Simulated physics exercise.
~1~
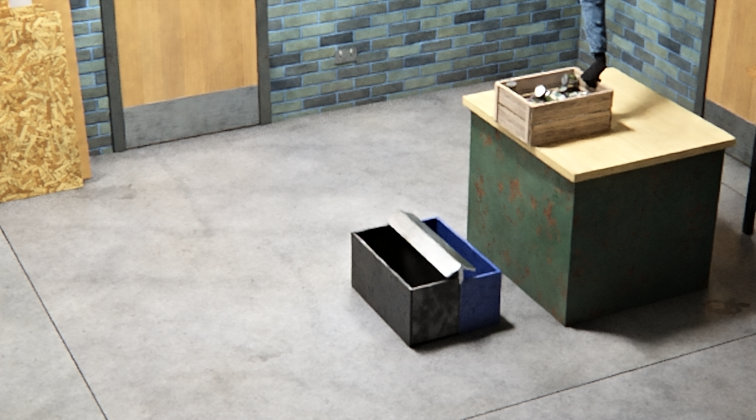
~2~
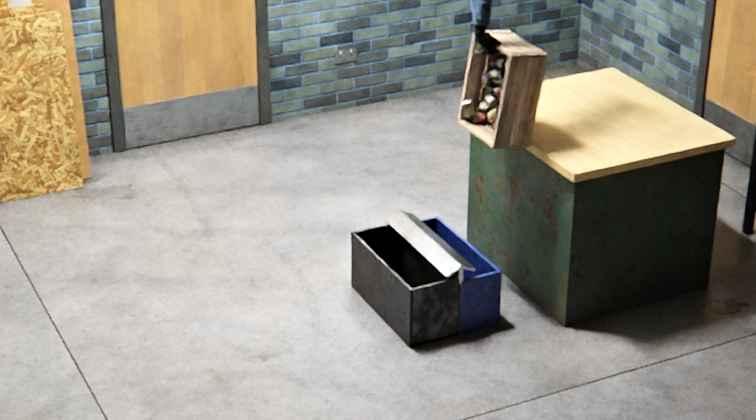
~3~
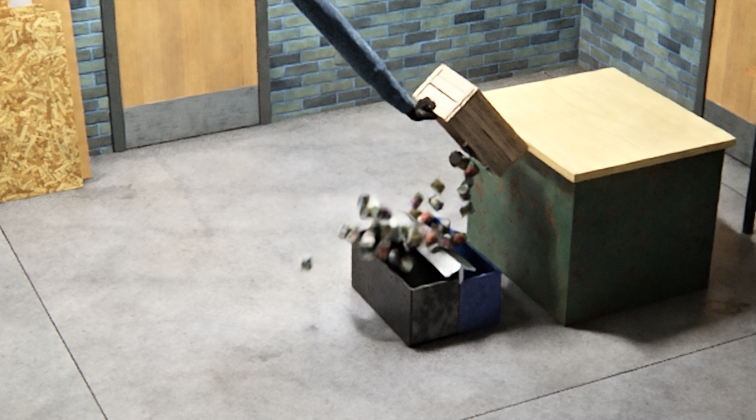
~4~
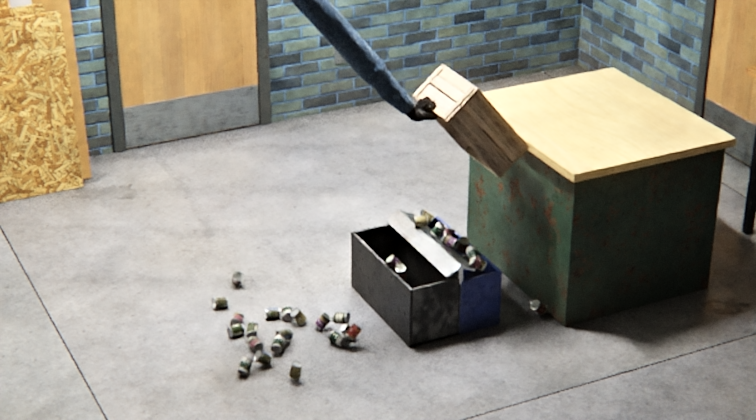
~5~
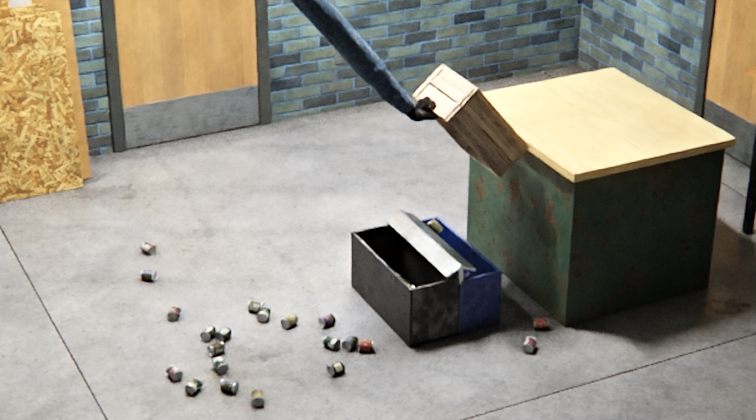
A gloved hand tips a wooden crate, spilling small tins into two boxes and across the floor.
